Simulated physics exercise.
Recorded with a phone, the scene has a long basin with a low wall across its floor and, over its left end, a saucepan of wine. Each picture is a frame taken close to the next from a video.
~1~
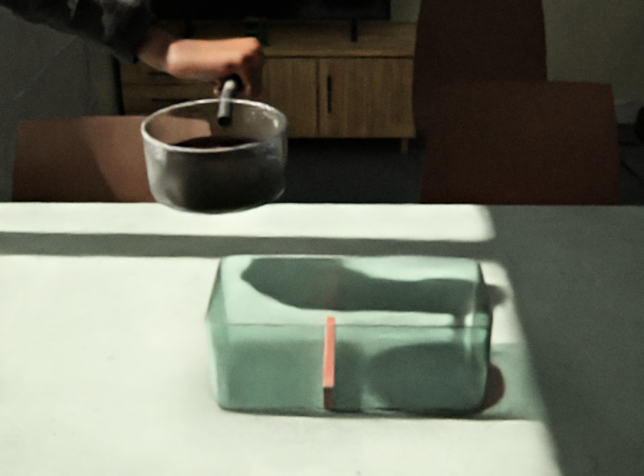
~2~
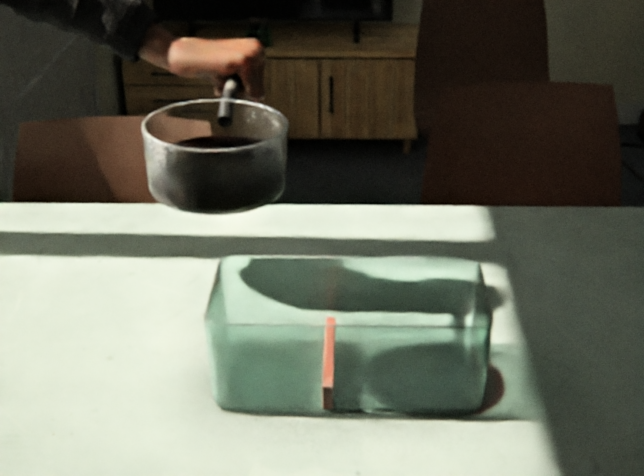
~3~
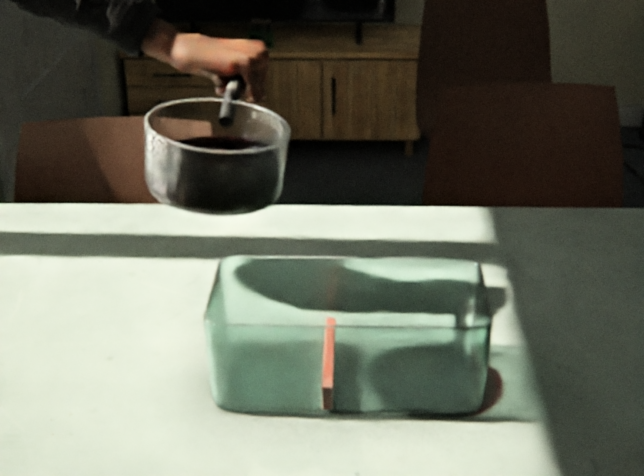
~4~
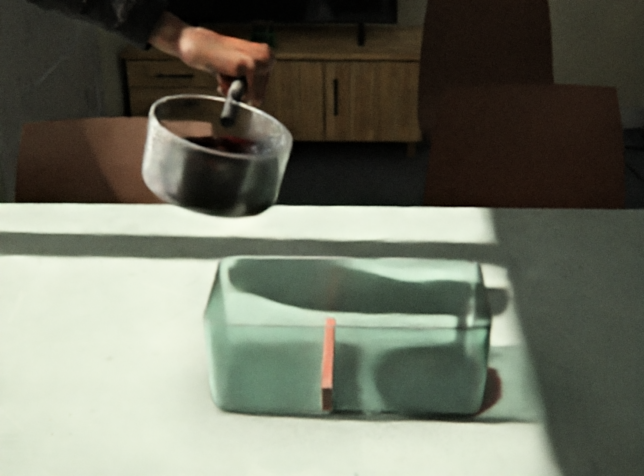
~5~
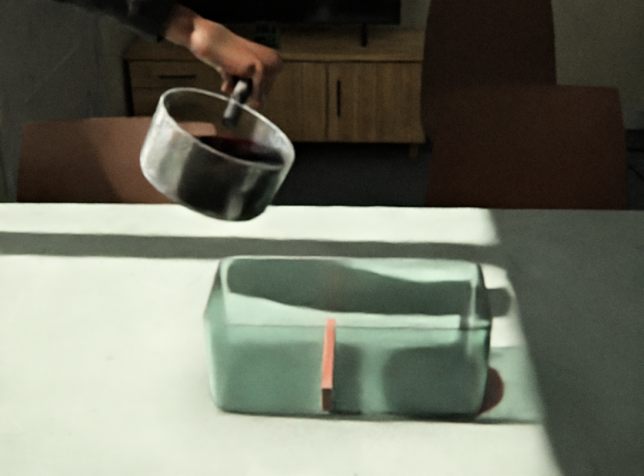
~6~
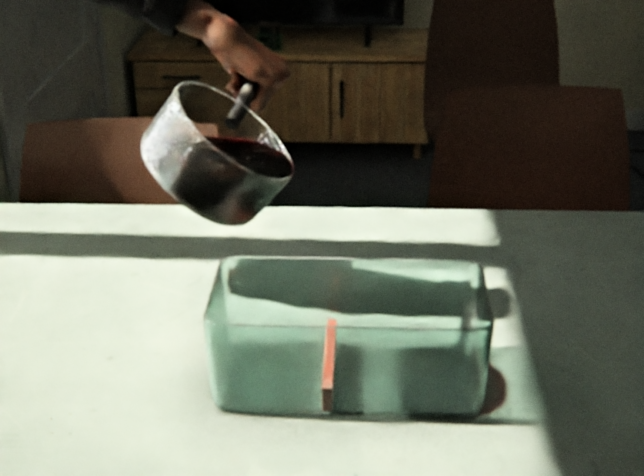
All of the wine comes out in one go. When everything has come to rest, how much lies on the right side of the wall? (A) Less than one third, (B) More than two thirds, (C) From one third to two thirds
The answer is C.
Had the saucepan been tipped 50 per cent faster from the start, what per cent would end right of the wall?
I'd say close to 45 per cent.
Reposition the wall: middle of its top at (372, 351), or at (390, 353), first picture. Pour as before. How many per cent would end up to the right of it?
Try 1: About 10 percent; try 2: About 10 percent.
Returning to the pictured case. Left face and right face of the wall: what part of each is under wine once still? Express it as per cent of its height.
The left reads 50 in a hundred and the right 30 in a hundred.
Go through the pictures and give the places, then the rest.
Tilt 0°; pouring edge (286, 126); surface from (153, 157) to (284, 157); the long basin's rim runs from (213, 289) to (486, 291); the wall's top is at (330, 350), in the first picture.
Tilt 2°; pouring edge (287, 128); surface from (152, 156) to (284, 158), in the second picture.
Tilt 7°; pouring edge (289, 135); surface from (151, 156) to (283, 160), in the third picture.
Tilt 15°; pouring edge (291, 145); surface from (149, 153) to (283, 161), in the fourth picture.
Tilt 26°; pouring edge (293, 159); surface from (146, 151) to (287, 161), in the fifth picture.
Tilt 39°; pouring edge (291, 174); surface from (156, 146) to (293, 164), in the sixth picture.
A moment on, the saucepan is tipped on its side and 38 per cent is still to pour, 3 is left of the wall and 21 right of it.
Next, the saucepan is tipped on its side and 11 per cent is still to pour, 29 is left of the wall and 48 right of it.
Then the saucepan is tipped on its side and 2 per cent is still to pour, 46 is left of the wall and 48 right of it.
Later the saucepan is tipped on its side and 0 per cent is still to pour, 50 is left of the wall and 49 right of it.
Finally, 51 per cent lies left of the wall, 49 right of it and 0 outside.
